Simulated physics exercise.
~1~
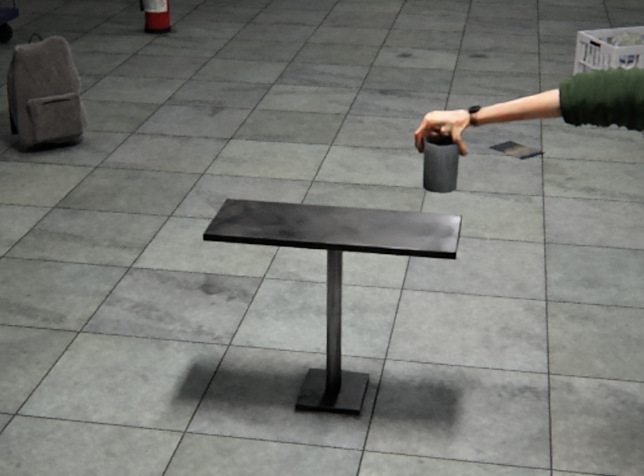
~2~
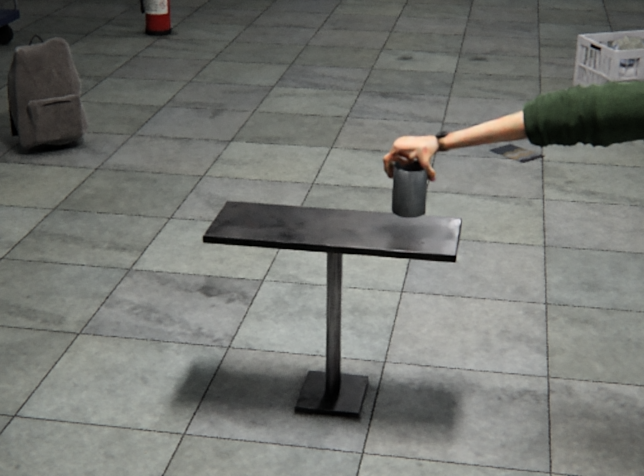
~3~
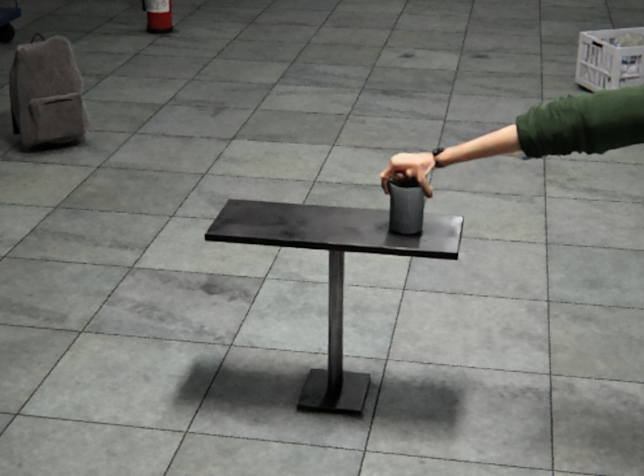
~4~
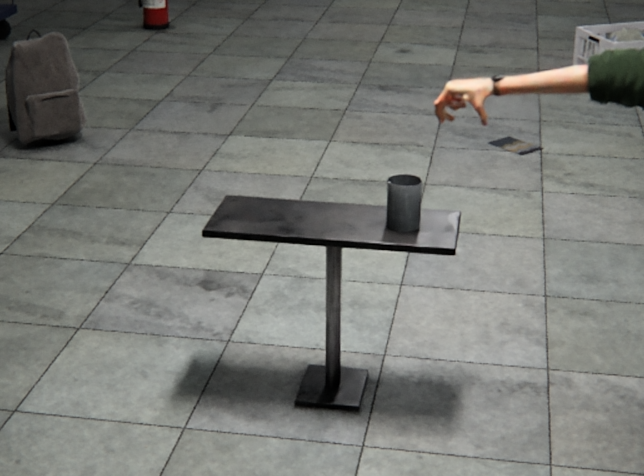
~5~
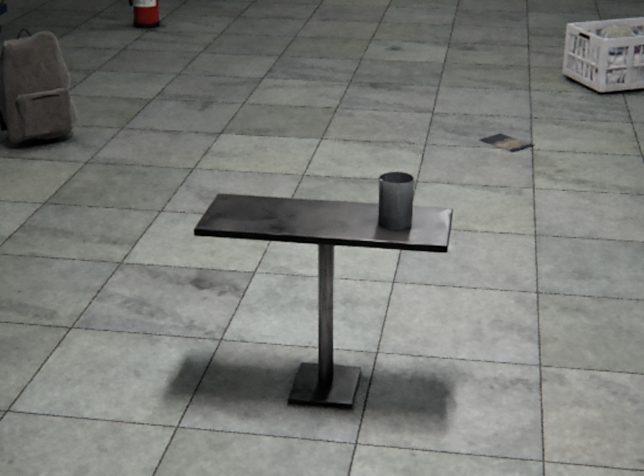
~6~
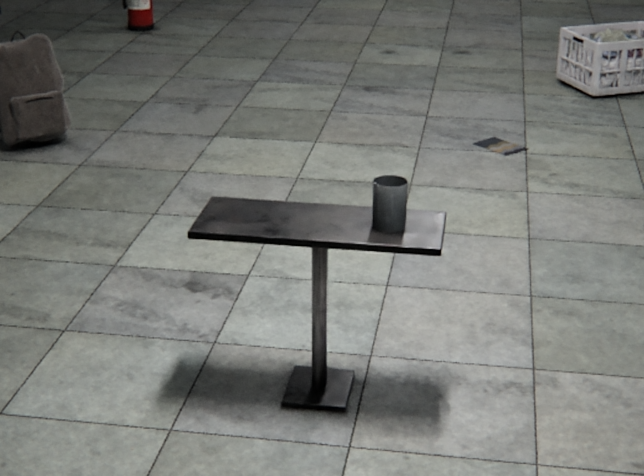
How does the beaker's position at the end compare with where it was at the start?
At the start the beaker was held in the air by a hand, above the right end of the black stand. By the end it was lower and a little further left, standing by itself on the right part of the stand's top.
